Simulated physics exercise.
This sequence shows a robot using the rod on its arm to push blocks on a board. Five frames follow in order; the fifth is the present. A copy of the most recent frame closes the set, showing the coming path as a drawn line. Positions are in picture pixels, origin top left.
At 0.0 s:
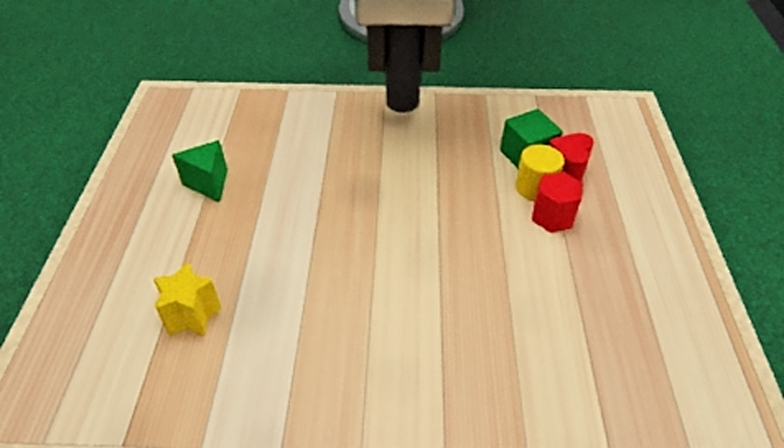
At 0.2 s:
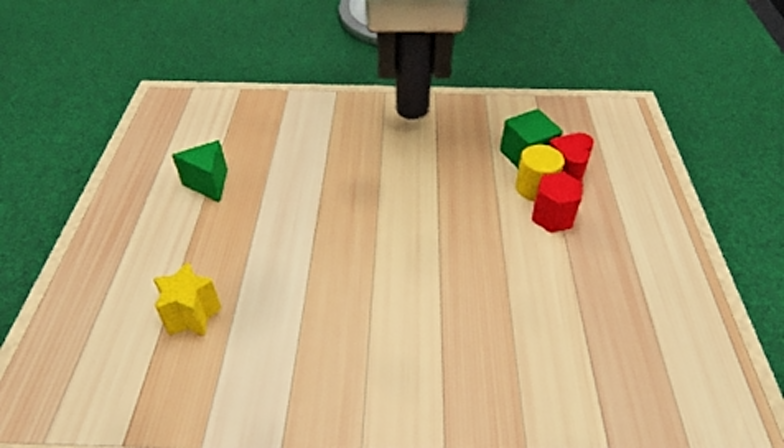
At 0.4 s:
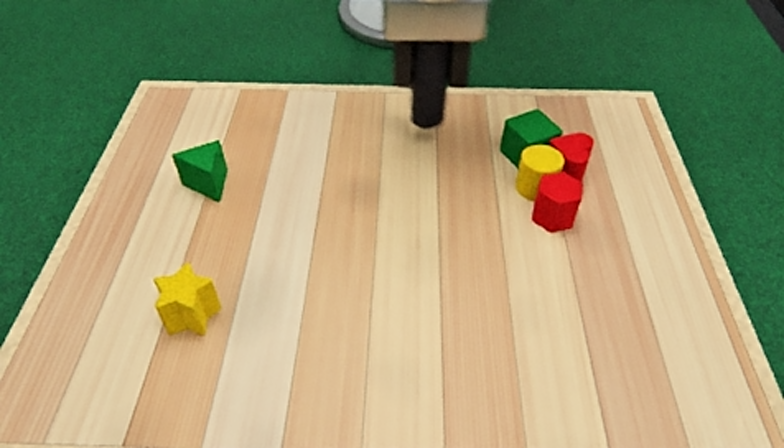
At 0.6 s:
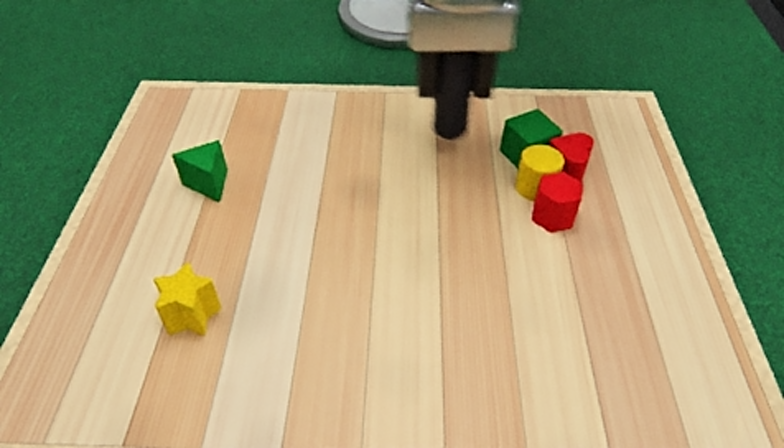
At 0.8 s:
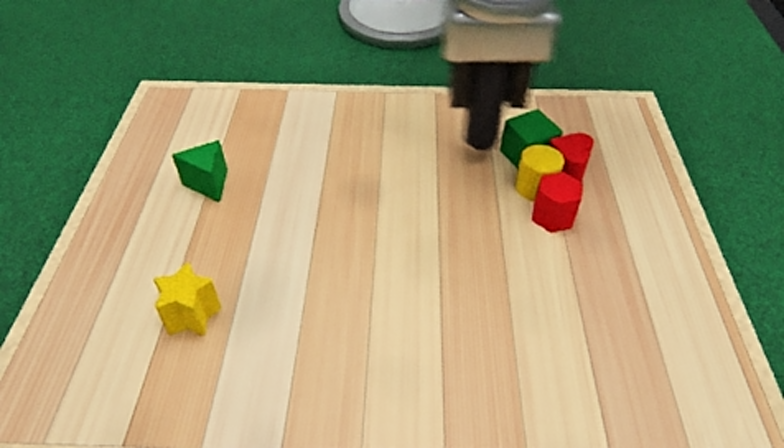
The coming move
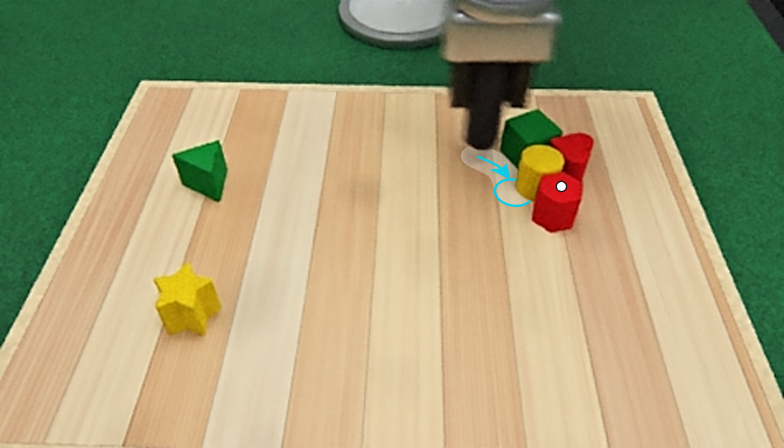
Robot arm with a black rod moving right and slightly forward over a striped wooden board toward clustered blocks, which stay still.
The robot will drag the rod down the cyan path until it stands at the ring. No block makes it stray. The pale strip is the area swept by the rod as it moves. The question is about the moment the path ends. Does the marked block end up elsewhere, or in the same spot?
Answer: Moved.
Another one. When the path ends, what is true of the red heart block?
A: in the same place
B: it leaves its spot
A.
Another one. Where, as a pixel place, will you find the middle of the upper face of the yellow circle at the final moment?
Around pixel (561, 171).
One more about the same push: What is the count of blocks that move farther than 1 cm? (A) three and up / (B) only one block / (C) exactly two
The one that fits is C, exactly two.
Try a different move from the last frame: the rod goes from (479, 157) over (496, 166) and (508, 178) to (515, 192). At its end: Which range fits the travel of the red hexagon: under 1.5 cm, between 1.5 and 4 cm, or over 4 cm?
It shifts 1.5 to 4 cm.
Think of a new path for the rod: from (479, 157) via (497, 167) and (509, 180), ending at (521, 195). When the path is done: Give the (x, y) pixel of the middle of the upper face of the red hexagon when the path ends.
It is going to be at (587, 204).
The line goes from (479, 157) over (496, 165) and (509, 177) to (514, 192); the dot is on the red hexagon.
On the path given first. Halfway along, rod at (508, 153); green square block at (539, 125).
At the end, rod at (517, 175); green square block at (539, 125); yellow circle at (561, 171); red hexagon at (582, 202), turned 35° clockwise; red heart block unmoved.
